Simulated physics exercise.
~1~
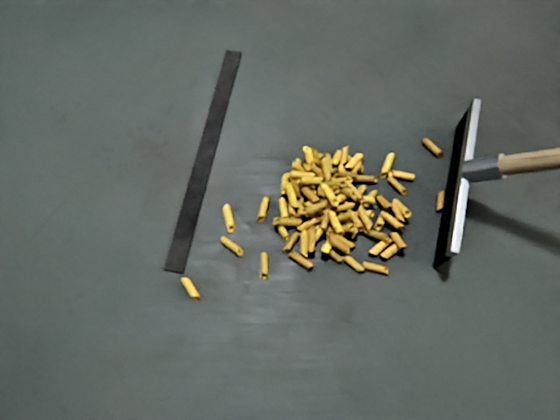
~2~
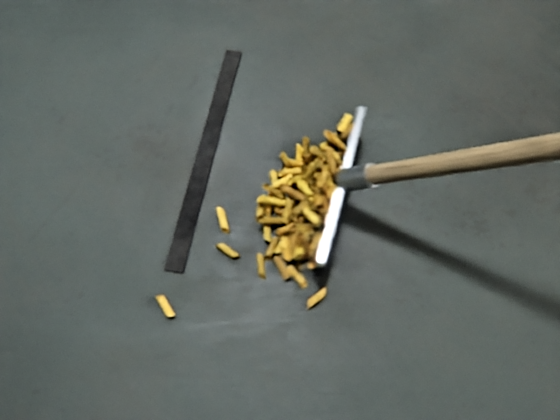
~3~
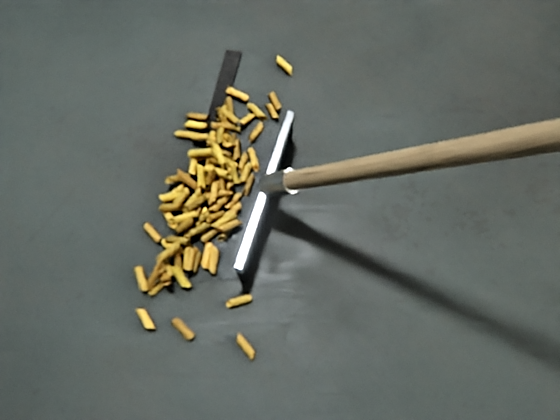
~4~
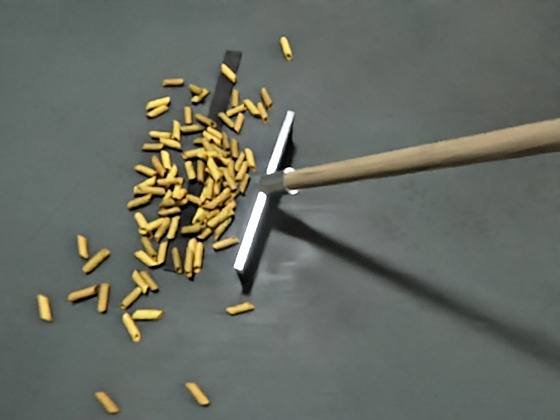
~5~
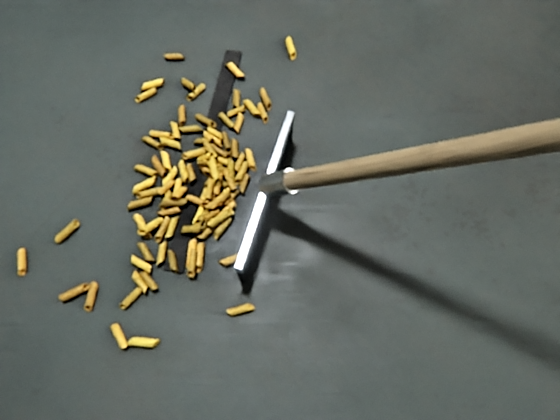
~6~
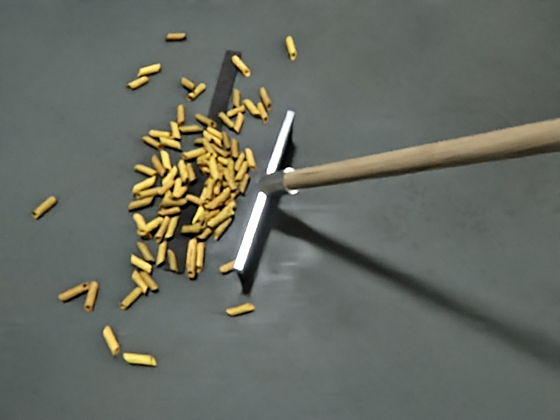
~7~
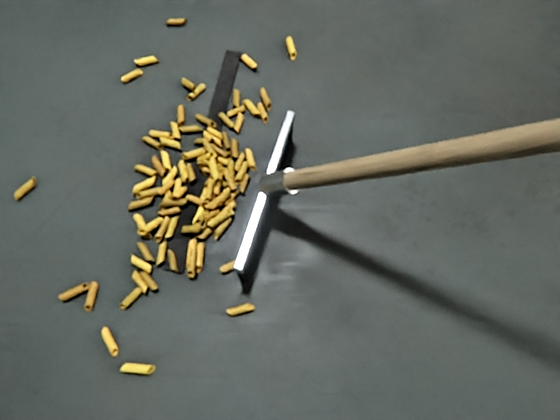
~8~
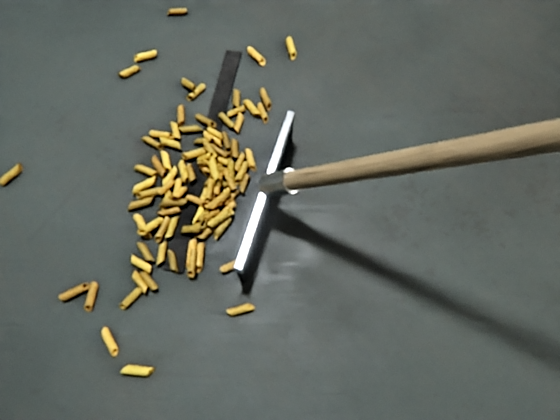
A long-handled squeegee swept a heap of short yellow pasta tubes leftward across a grey floor onto a dark flat strip, then stopped, while a few pieces rolled on farther left and the rest lay scattered over and around the strip.
